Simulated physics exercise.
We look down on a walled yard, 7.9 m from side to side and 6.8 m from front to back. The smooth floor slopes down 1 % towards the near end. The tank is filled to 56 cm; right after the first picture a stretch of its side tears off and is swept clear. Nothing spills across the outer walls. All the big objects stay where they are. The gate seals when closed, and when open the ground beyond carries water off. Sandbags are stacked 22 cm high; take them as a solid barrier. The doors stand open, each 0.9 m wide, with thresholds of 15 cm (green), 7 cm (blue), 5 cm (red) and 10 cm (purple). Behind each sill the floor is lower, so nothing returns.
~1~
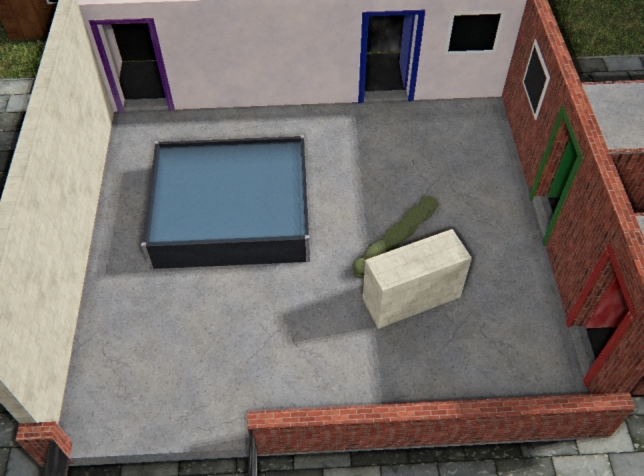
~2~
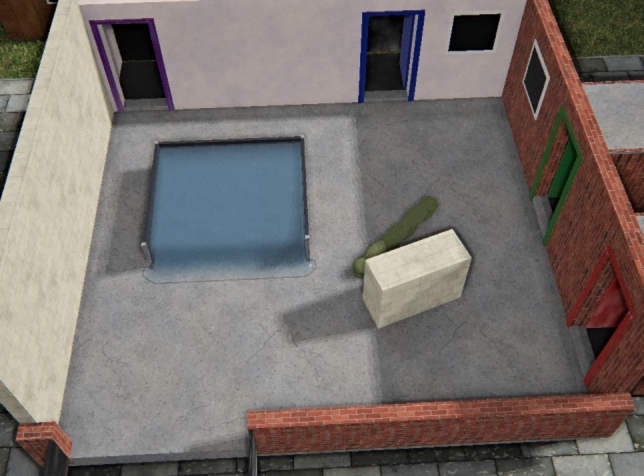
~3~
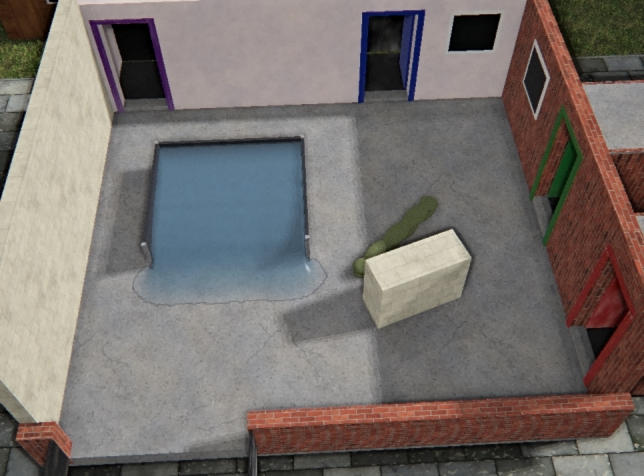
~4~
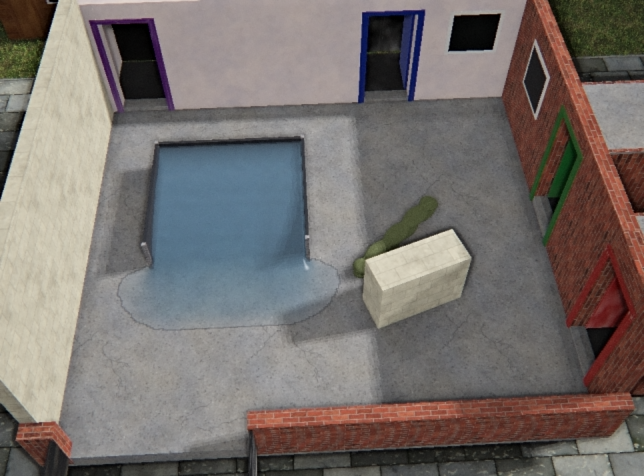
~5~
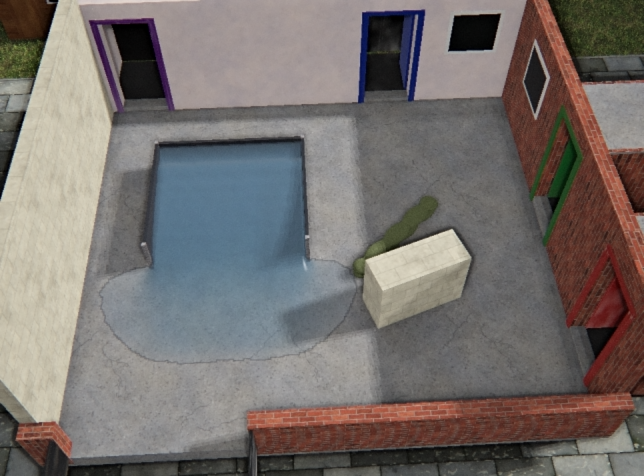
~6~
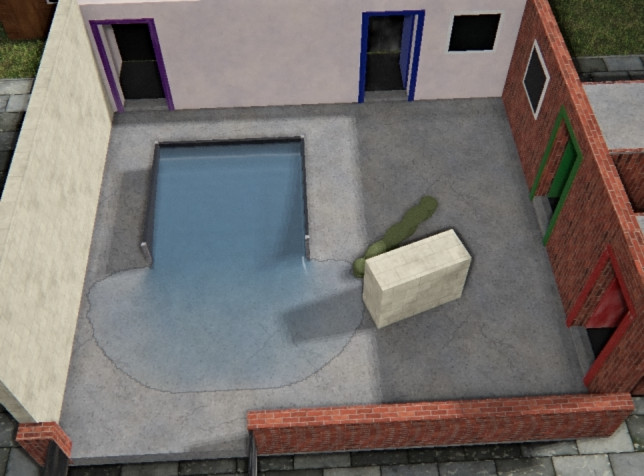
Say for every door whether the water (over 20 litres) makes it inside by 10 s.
The water let in: At the green door it keeps below the limit; at the blue door it stays under the limit; at the red door it goes over the limit; at the purple door it keeps below the limit.
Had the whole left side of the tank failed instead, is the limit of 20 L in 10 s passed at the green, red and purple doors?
Against that limit: Green not over, red below, purple above.
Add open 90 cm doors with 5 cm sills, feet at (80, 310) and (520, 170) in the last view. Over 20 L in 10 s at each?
In that order: Not over, under.
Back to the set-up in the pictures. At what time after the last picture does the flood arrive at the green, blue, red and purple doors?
Arrival: Green 4.0 s, blue 8.5 s, red 2.6 s, purple not in the 10 s.
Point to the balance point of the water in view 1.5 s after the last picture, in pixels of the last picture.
At about (238, 290).
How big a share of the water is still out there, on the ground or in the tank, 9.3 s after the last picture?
Some 38 per cent remains.
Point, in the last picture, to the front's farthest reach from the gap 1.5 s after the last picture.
Around (488, 420).
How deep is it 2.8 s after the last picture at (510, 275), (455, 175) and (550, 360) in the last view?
In that order: 0, 0 and 4 cm.
Then, 0.7 s after the last picture water covers 30 % of the floor and is deepest (30 cm) near (268, 431); green door not reached, blue door not reached, red door not reached, purple door not reached.
Then, 1.5 s after the last picture water covers 35 % of the floor and is deepest (33 cm) near (280, 431); green door not reached, blue door not reached, red door not reached, purple door not reached.
Then, 2.8 s after the last picture water covers 40 % of the floor and is deepest (22 cm) near (280, 431); green door not reached, blue door not reached, red door 12 cm at the sill, 3 L in, purple door not reached.
Then, 5.3 s after the last picture water covers 50 % of the floor and is deepest (14 cm) near (561, 416); green door 5 cm at the sill, 0 L in, blue door not reached, red door 12 cm at the sill, 99 L in, purple door not reached.
Then, 9.3 s after the last picture water covers 65 % of the floor and is deepest (8 cm) near (561, 416); green door 3 cm at the sill, 0 L in, blue door 2 cm at the sill, 0 L in, red door 7 cm at the sill, 143 L in, purple door not reached.
